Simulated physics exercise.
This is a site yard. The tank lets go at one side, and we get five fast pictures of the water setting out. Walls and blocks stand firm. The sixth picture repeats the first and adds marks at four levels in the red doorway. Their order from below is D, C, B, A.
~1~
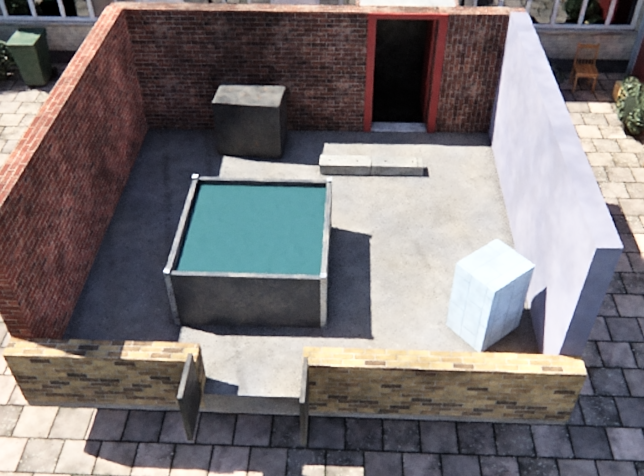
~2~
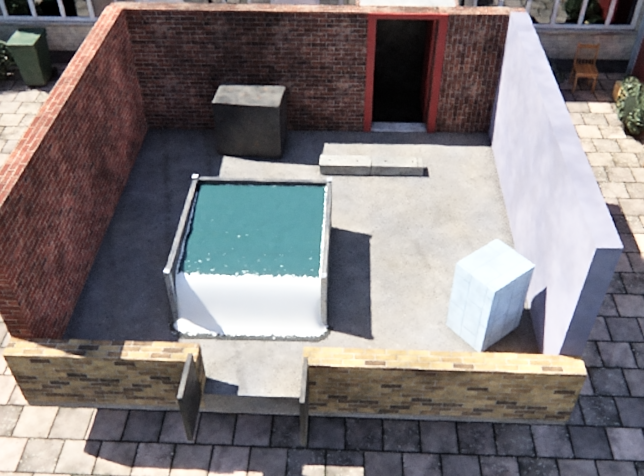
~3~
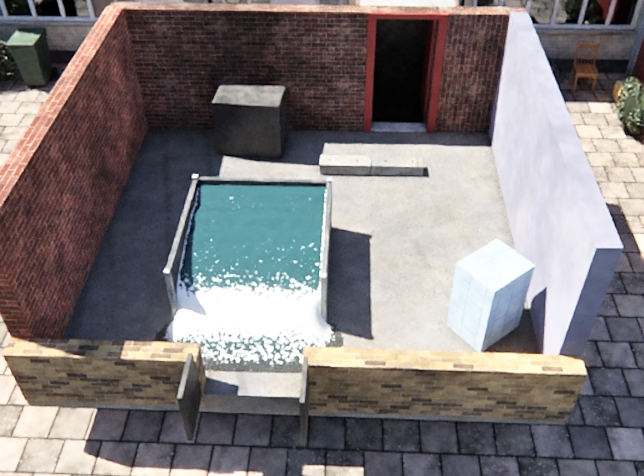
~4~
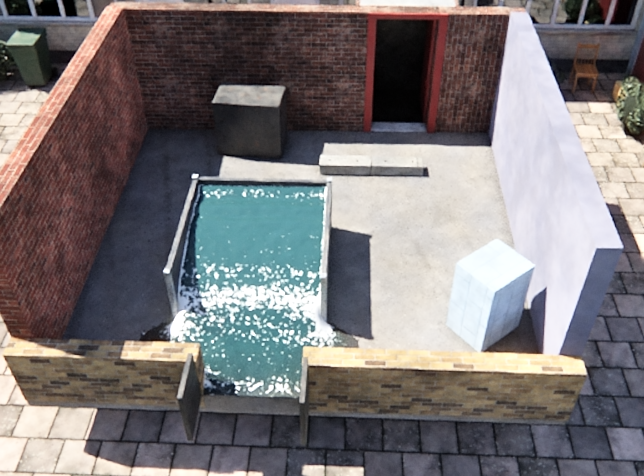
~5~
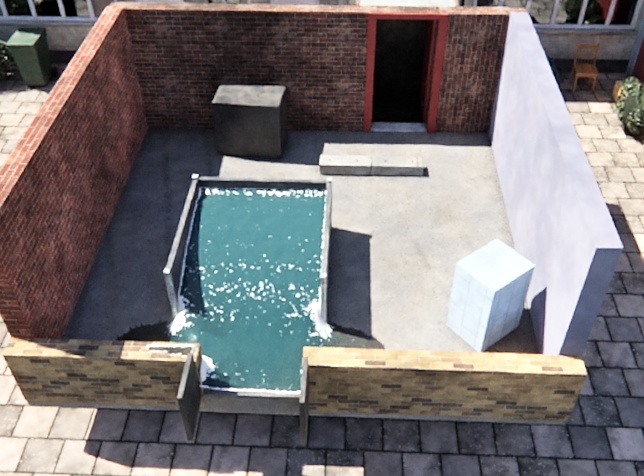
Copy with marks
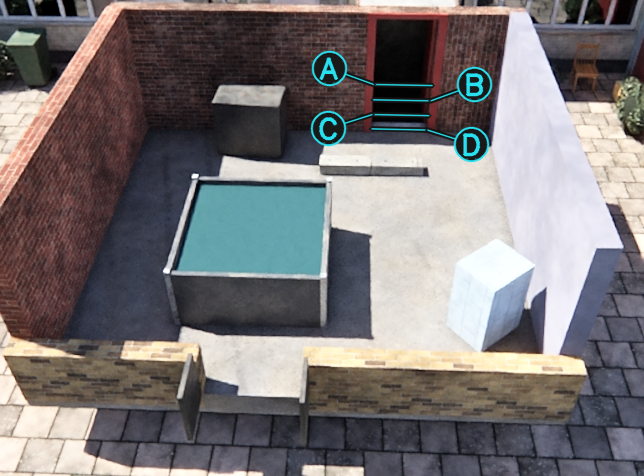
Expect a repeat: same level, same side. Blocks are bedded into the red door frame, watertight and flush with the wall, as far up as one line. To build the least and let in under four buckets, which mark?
That is height D.
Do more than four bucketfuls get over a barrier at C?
No, not at all.
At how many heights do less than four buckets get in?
All of them.
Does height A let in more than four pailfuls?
No, that is safe.
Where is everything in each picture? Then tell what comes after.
Water in the tank at rest, its middle at (255, 228); foot of the red doorway at (399, 132); open gate at (251, 342).
Water covers 2 % of the ground, its front hidden from here.
Water covers 5 % of the ground, its front hidden from here.
Water covers 9 % of the ground, its front hidden from here.
Water covers 11 % of the ground, its front hidden from here.
On the marked copy, A at (403, 85); B at (401, 100); C at (400, 115); D at (399, 129); from the bottom up D, C, B, A.
If A is chosen, nothing gets over.
If B is chosen, nothing gets over.
If C is chosen, nothing gets over.
If D is chosen, nothing gets over.
